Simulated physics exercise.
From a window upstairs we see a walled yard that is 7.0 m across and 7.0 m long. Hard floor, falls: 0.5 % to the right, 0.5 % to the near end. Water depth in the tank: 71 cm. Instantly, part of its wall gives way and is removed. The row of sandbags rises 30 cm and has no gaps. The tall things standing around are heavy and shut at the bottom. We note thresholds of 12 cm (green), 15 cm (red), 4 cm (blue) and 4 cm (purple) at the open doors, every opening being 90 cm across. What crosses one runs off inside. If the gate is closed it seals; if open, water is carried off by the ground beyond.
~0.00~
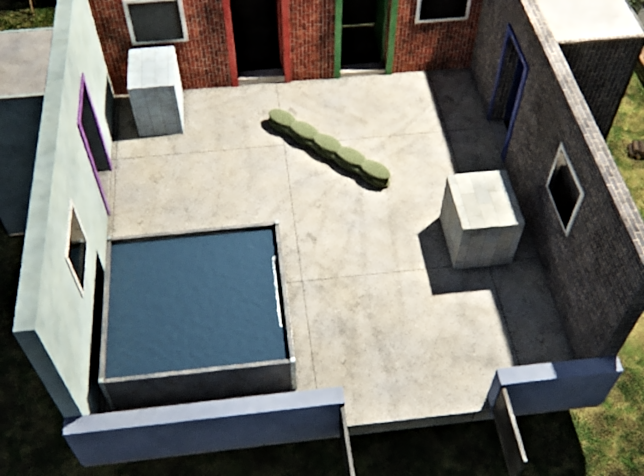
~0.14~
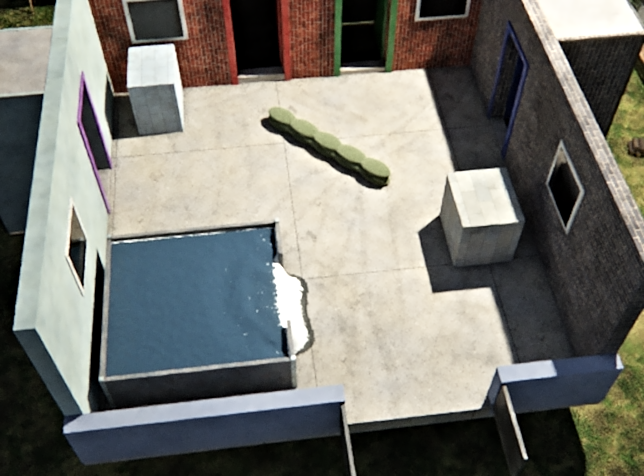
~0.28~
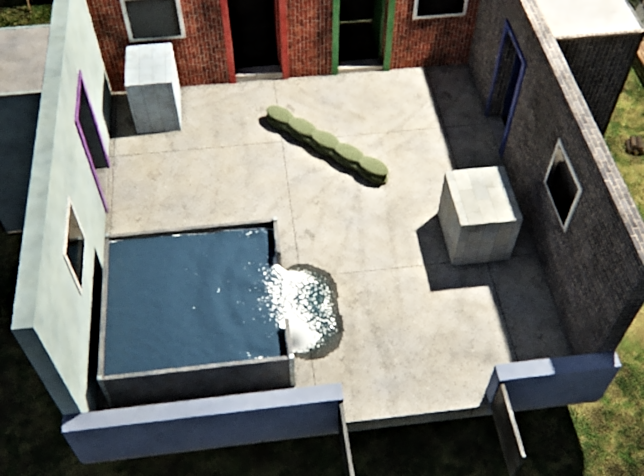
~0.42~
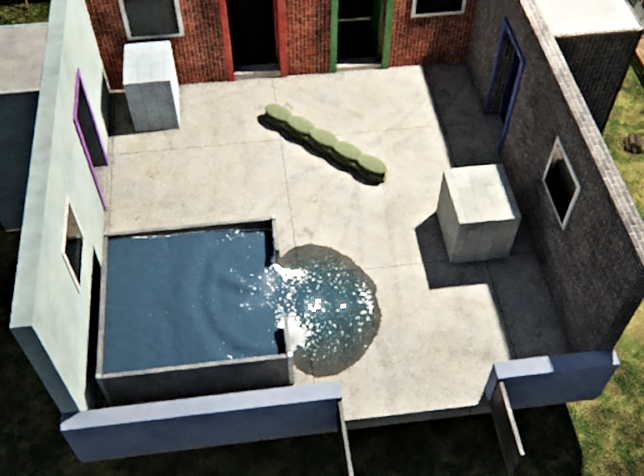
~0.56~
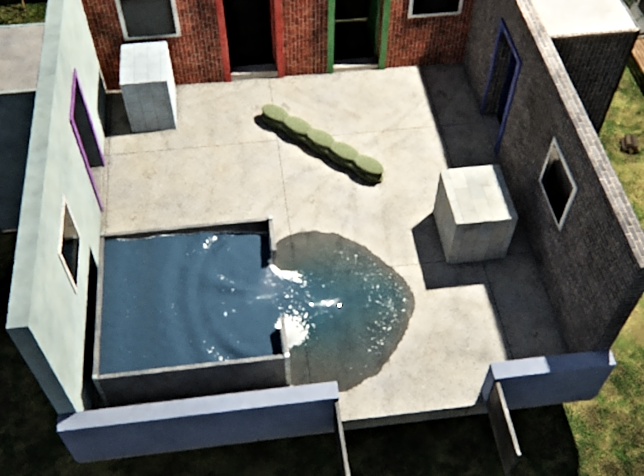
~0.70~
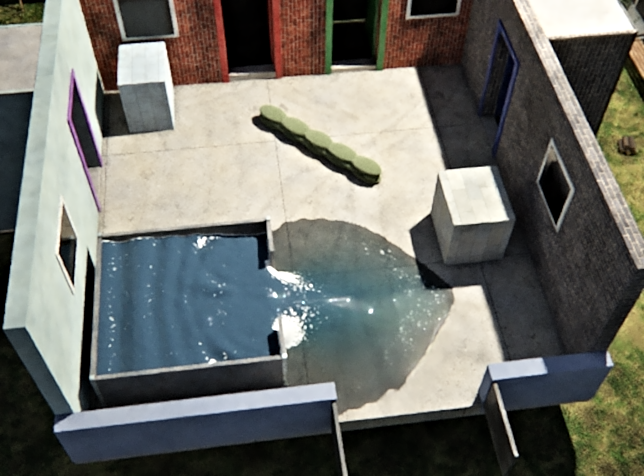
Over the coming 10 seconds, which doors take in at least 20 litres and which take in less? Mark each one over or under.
Green door - under; red door - under; blue door - over; purple door - under.
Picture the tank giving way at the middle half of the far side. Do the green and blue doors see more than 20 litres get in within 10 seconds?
Measured against that limit, green comes out short of it and blue comes out beyond it.
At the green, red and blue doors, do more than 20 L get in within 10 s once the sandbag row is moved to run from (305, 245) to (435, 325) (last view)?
Result: Green door inside the limit; red door inside the limit; blue door inside the limit.
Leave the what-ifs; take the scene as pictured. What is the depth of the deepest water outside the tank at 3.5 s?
Around 31 centimetres.
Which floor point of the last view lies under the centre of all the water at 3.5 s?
Roughly (322, 290).
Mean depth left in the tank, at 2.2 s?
Roughly 43 centimetres.
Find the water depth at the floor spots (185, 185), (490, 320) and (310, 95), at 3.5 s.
Taking the spots in order: 0 cm, 25 cm, 0 cm.
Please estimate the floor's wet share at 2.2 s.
About 40 per cent.
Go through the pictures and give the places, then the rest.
In the first picture, still water, 71 cm deep, in the tank at (196, 299).
In the second picture, water pours out at (284, 306) and has run 0.7 m, to (294, 279); typically 10 cm deep outside, 71 cm at the tank's back.
In the third picture, water pours out at (282, 306) and has run 0.9 m, to (333, 343); typically 13 cm deep outside, 71 cm at the tank's back.
In the fourth picture, water pours out at (281, 304) and has run 1.4 m, to (369, 286); typically 9 cm deep outside, 71 cm at the tank's back.
In the fifth picture, water pours out at (278, 304) and has run 2.0 m, to (405, 289); typically 6 cm deep outside, 71 cm at the tank's back.
In the sixth picture, water pours out at (275, 305) and has run 2.7 m, to (445, 289); typically 5 cm deep outside, 67 cm at the tank's back.
After 1.4 s water covers 30 % of the floor and is deepest (44 cm) near (285, 313); green door not reached, red door not reached, blue door not reached, purple door not reached.
After 2.2 s water covers 40 % of the floor and is deepest (42 cm) near (545, 381); green door not reached, red door not reached, blue door not reached, purple door not reached.
After 3.5 s water covers 55 % of the floor and is deepest (31 cm) near (532, 277); green door not reached, red door not reached, blue door 9 cm at the sill, 15 L in, purple door not reached.
After 6.0 s water covers 65 % of the floor and is deepest (26 cm) near (569, 378); green door 9 cm at the sill, 0 L in, red door 4 cm at the sill, 0 L in, blue door 3 cm at the sill, 29 L in, purple door not reached.
After 10.0 s water covers 85 % of the floor and is deepest (14 cm) near (545, 381); green door 7 cm at the sill, 0 L in, red door 6 cm at the sill, 0 L in, blue door 11 cm at the sill, 91 L in, purple door 2 cm at the sill, 0 L in.
